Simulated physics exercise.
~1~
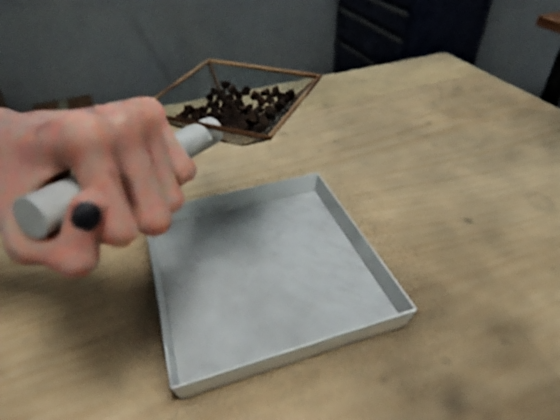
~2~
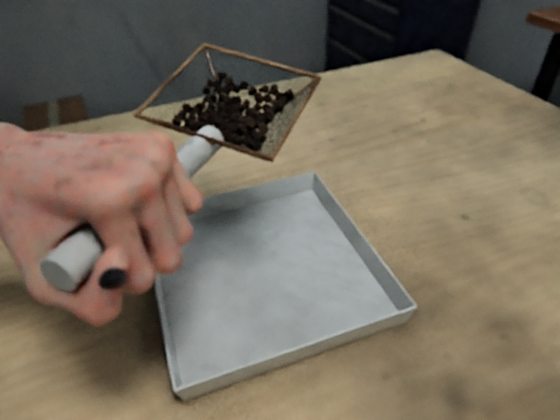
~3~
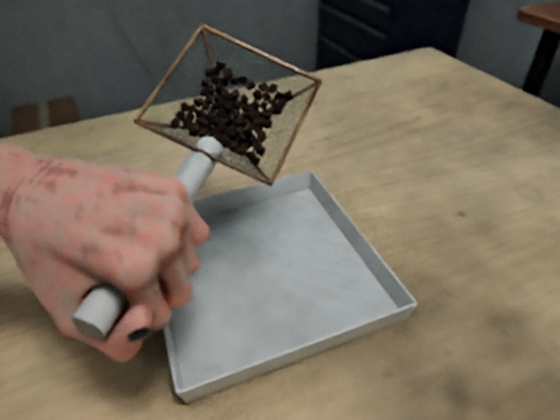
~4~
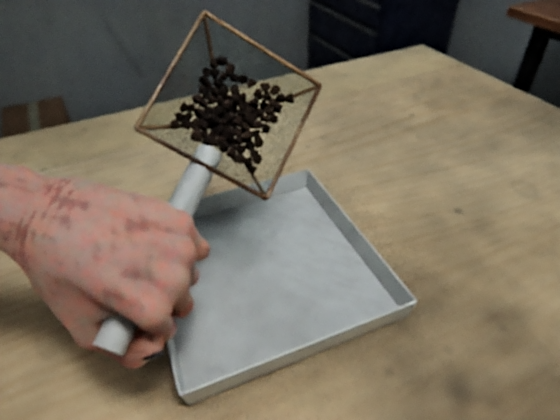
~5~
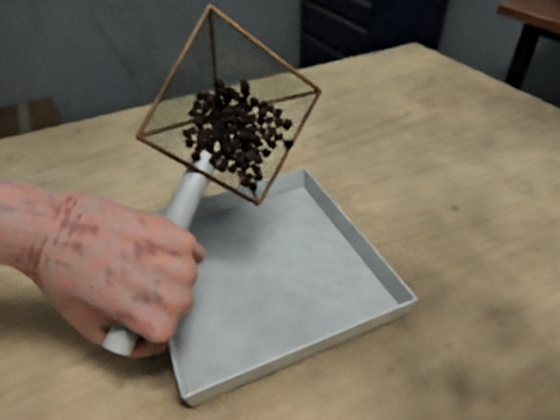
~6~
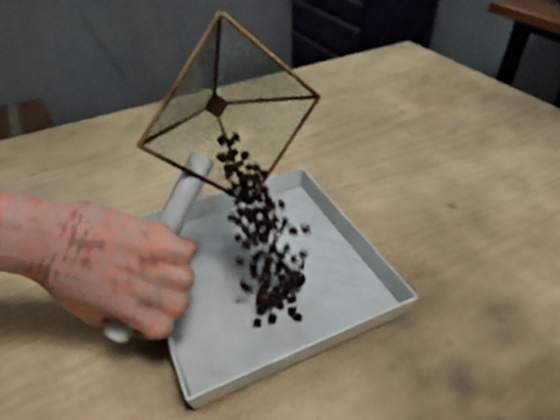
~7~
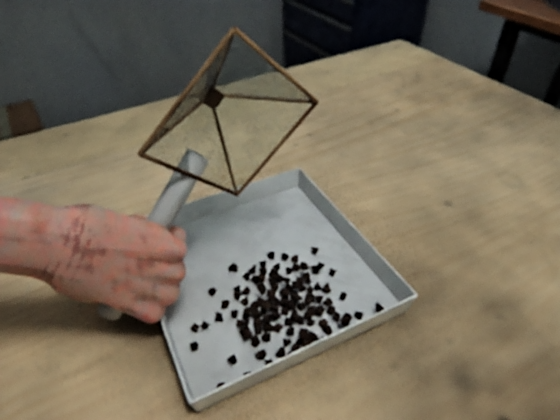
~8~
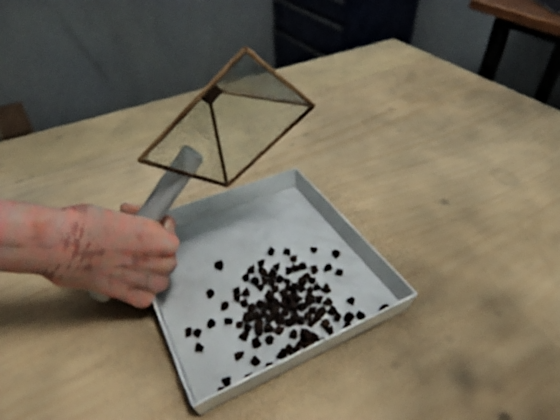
A light wooden table stands before a grey wall and dark blue drawers, seen from above at an angle as the view drifts slightly sideways. A hand at the left grips the pale grey handle of a clear-sided, copper-edged scoop holding dark brown crumbs above a shallow, light grey square tray. The hand steadily tips the scoop over, and the crumbs stay inside at first. They then slide out and pour down in a loose stream, scattering across the tray. The emptied scoop tilts a little further, and the crumbs lie spread near the tray's front.
